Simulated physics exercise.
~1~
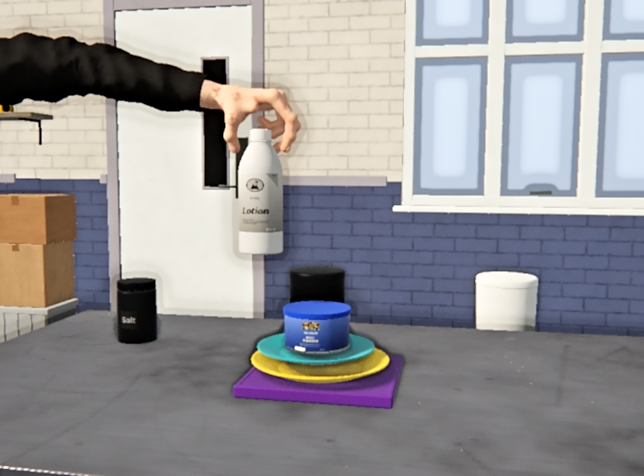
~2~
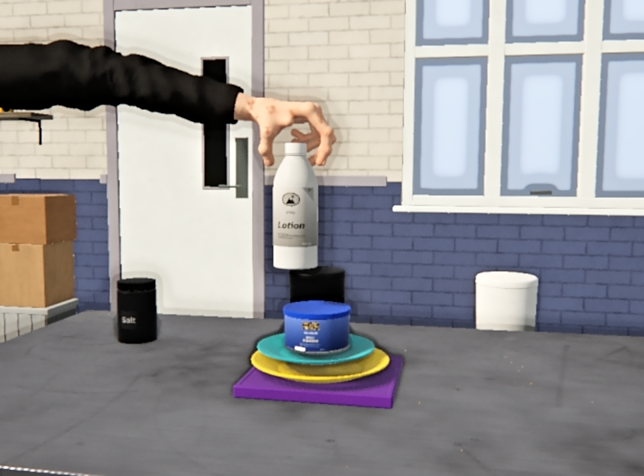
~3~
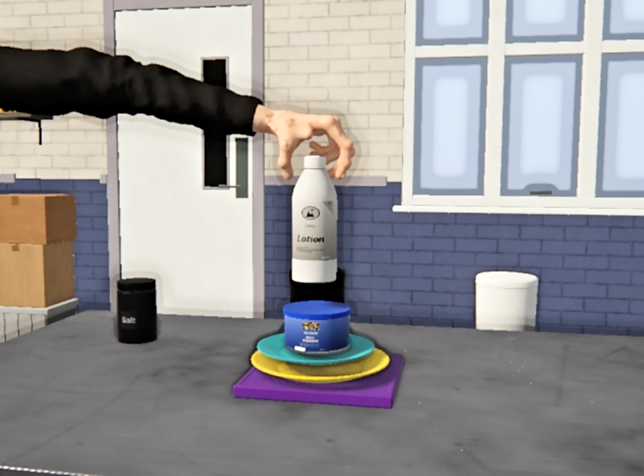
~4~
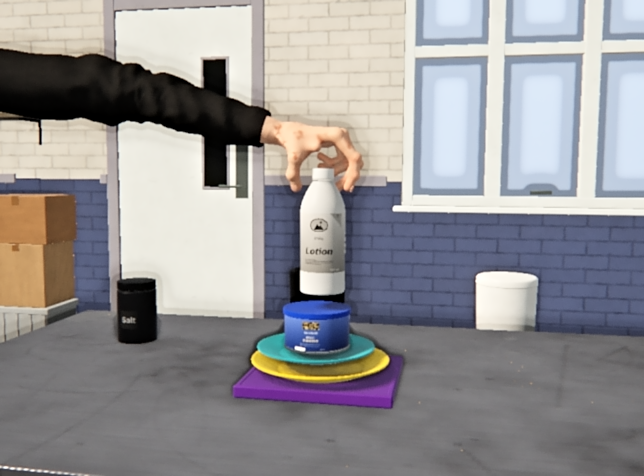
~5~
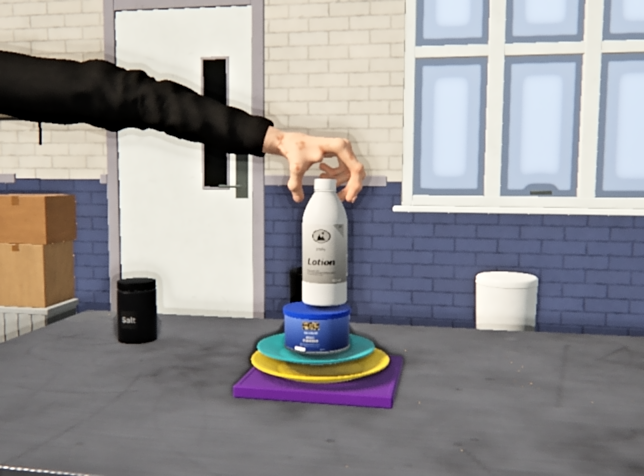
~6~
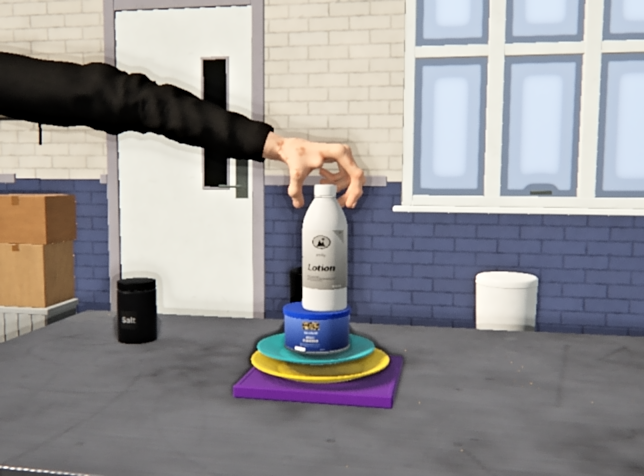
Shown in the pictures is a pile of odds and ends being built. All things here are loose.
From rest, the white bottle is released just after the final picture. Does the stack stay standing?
Yes - honestly, the pile stays standing just fine.
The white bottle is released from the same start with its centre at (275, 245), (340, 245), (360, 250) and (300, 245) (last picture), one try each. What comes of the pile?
Topples over, stays standing, topples over, stays standing.
Then, 0.90 s on from there, no change.
Then, 2.00 s on from there, white bottle resting near (325, 248).
In the end, all 6 unmoved. At the end, from the last picture's camera, white bottle near (325, 248). The pile keeps its balance.
